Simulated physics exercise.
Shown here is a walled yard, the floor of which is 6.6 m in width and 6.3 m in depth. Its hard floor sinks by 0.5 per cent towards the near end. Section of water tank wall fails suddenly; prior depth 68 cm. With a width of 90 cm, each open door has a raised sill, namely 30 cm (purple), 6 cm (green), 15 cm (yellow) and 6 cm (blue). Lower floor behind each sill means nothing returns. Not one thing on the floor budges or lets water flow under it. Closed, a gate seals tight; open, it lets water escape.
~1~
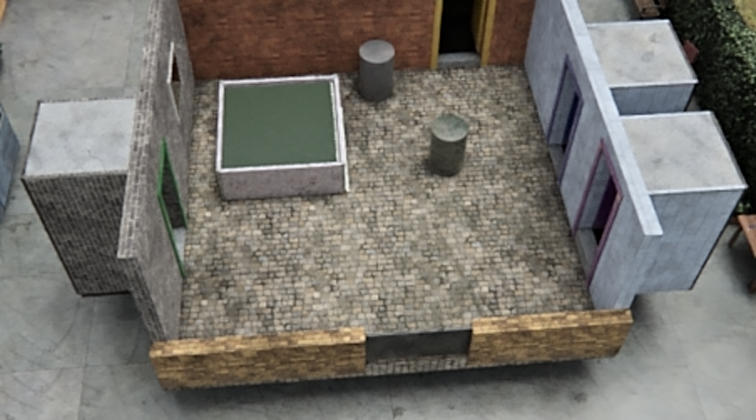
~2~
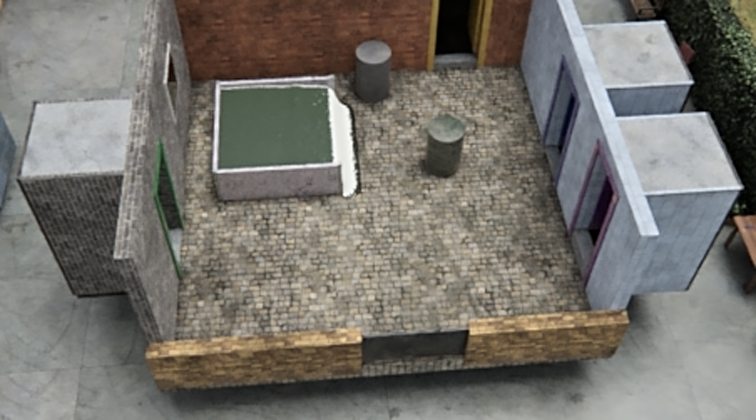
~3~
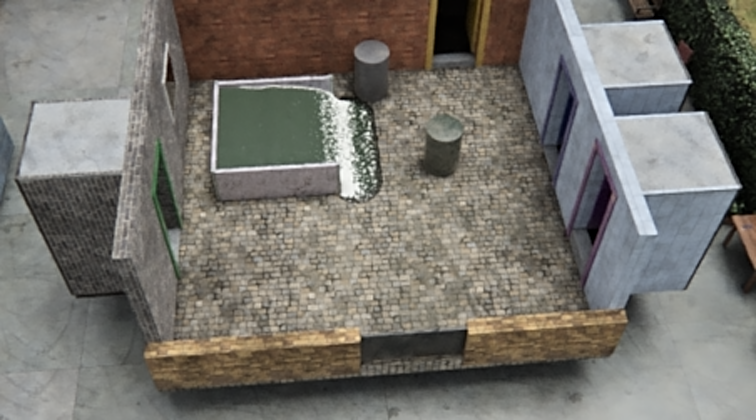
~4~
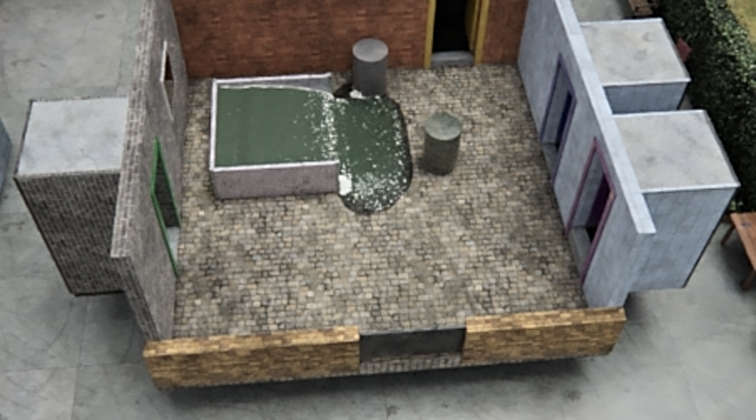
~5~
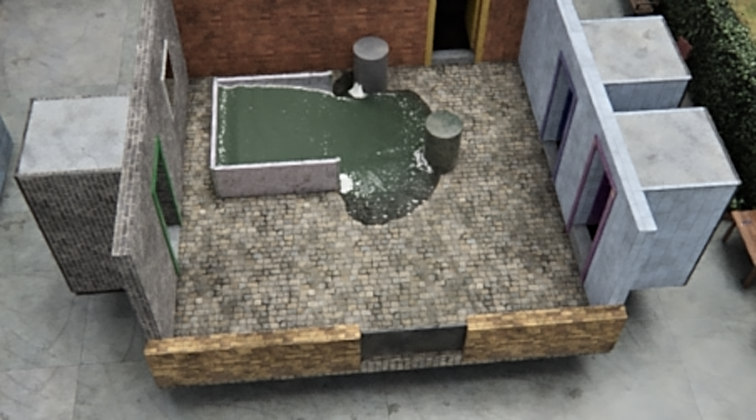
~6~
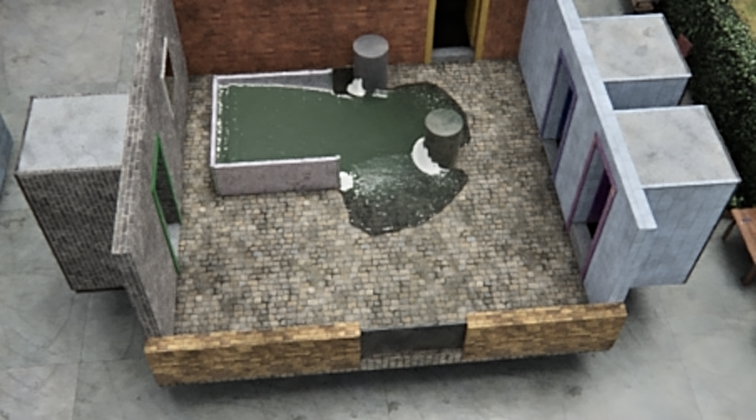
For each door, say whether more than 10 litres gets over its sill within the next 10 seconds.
Purple door: No; green door: Yes; yellow door: Yes; blue door: Yes.
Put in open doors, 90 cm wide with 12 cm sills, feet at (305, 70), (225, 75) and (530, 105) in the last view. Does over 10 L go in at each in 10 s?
Result in order - not enough, not enough, more than that.
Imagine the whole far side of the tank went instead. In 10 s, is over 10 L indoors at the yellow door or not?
Then yellow does not exceed it.
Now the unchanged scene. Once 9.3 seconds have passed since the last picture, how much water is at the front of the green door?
11.5 cm.
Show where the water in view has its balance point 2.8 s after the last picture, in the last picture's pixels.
Pixel position near (432, 160).
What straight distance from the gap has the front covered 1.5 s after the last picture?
Distance: Approx. 5.6 m.
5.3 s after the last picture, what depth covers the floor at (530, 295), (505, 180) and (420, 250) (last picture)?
Around 18 cm, 7 cm and 10 cm.
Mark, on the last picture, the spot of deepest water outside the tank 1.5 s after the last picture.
Spot: Approx. (516, 69).
Then, 0.7 s after the last picture water covers 40 % of the floor and is deepest (42 cm) near (413, 158); purple door not reached, green door not reached, yellow door 1 cm at the sill, 0 L in, blue door 5 cm at the sill, 0 L in.
Then, 1.5 s after the last picture water covers 50 % of the floor and is deepest (47 cm) near (516, 69); purple door 17 cm at the sill, 0 L in, green door not reached, yellow door 11 cm at the sill, 0 L in, blue door 14 cm at the sill, 7 L in.
Then, 2.8 s after the last picture water covers 60 % of the floor and is deepest (28 cm) near (557, 292); purple door 14 cm at the sill, 0 L in, green door not reached, yellow door 24 cm at the sill, 36 L in, blue door 13 cm at the sill, 41 L in.
Then, 5.3 s after the last picture water covers 80 % of the floor and is deepest (20 cm) near (579, 329); purple door 16 cm at the sill, 0 L in, green door not reached, yellow door 10 cm at the sill, 58 L in, blue door 9 cm at the sill, 77 L in.
Then, 9.3 s after the last picture water covers 100 % of the floor and is deepest (16 cm) near (173, 361); purple door 9 cm at the sill, 0 L in, green door 12 cm at the sill, 28 L in, yellow door 4 cm at the sill, 58 L in, blue door 6 cm at the sill, 88 L in.
